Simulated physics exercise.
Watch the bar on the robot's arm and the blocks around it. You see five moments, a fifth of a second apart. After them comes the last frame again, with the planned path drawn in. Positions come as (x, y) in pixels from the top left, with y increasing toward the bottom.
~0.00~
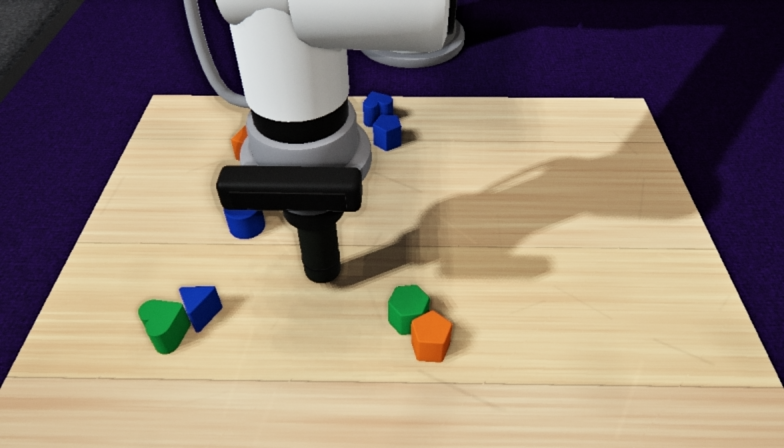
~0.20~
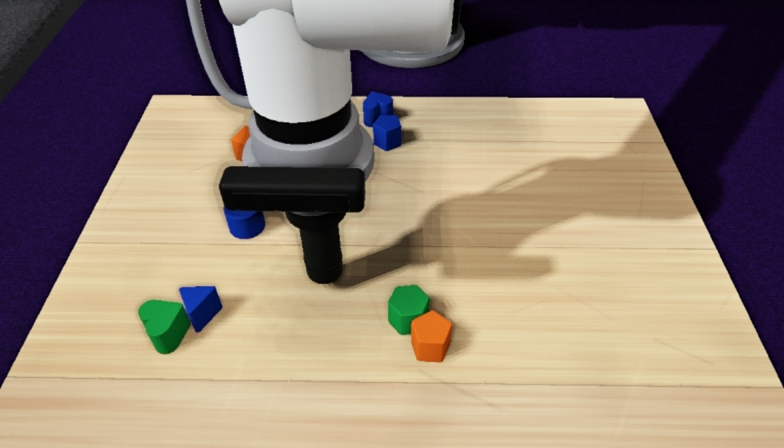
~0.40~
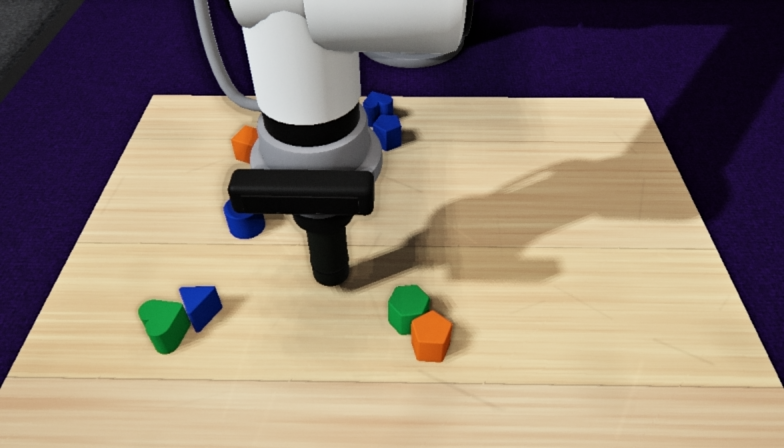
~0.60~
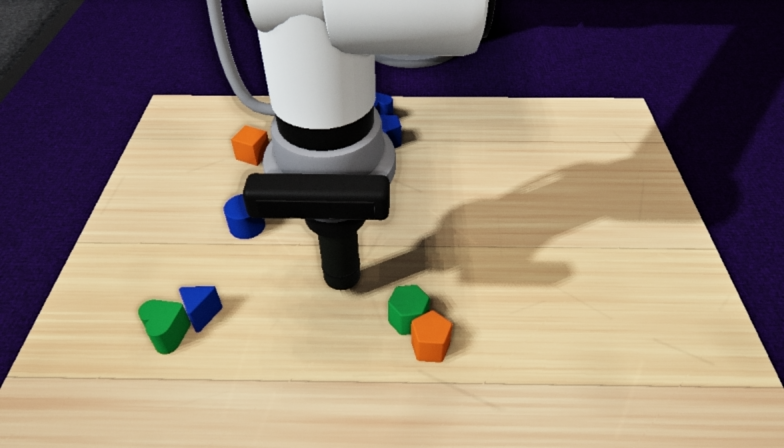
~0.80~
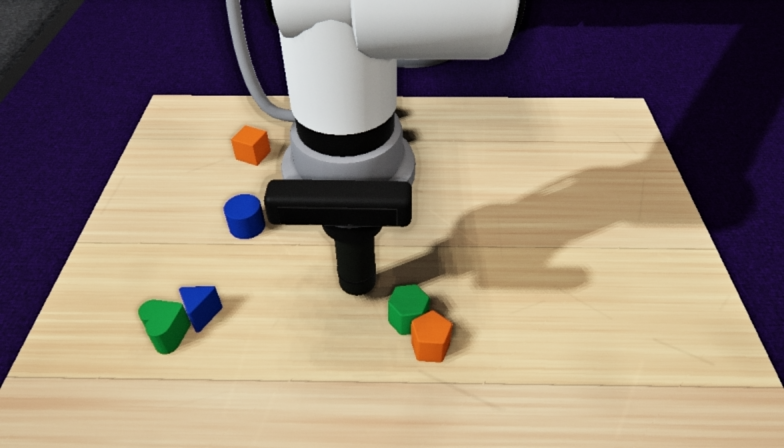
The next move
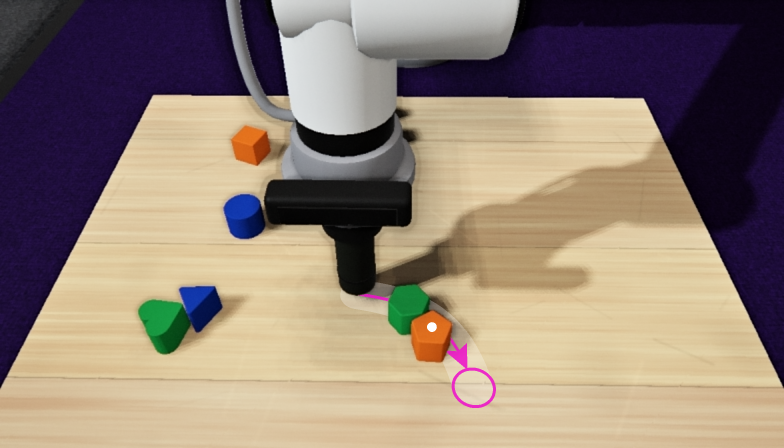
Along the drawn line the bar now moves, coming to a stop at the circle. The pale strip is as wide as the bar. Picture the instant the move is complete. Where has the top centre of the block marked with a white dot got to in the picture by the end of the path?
The middle of its top is at (465, 428).
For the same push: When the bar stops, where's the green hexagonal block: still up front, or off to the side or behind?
Still in front.
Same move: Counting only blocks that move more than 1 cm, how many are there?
Two blocks, no more.
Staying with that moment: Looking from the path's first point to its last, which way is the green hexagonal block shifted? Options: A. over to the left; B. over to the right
Answer: B.
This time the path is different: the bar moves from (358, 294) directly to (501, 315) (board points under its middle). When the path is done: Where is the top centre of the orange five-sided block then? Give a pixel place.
I predict (443, 353).
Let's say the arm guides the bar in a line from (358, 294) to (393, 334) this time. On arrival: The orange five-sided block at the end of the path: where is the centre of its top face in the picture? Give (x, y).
I'd guess (455, 339).
Drawn move, from (358, 294) over (409, 307) and (450, 339) to (474, 387); the dot is on the orange five-sided block.
What follows on the original path. One third of the way, bar at (411, 296); green hexagonal block at (433, 314), turned 30° clockwise; orange five-sided block at (445, 347).
Two thirds of the way, bar at (452, 328); green hexagonal block at (470, 353), turned 55° clockwise; orange five-sided block at (460, 389), turned 40° clockwise.
At the end, bar at (476, 376); green hexagonal block at (502, 403), turned 40° clockwise; orange five-sided block at (465, 428), turned 125° clockwise.
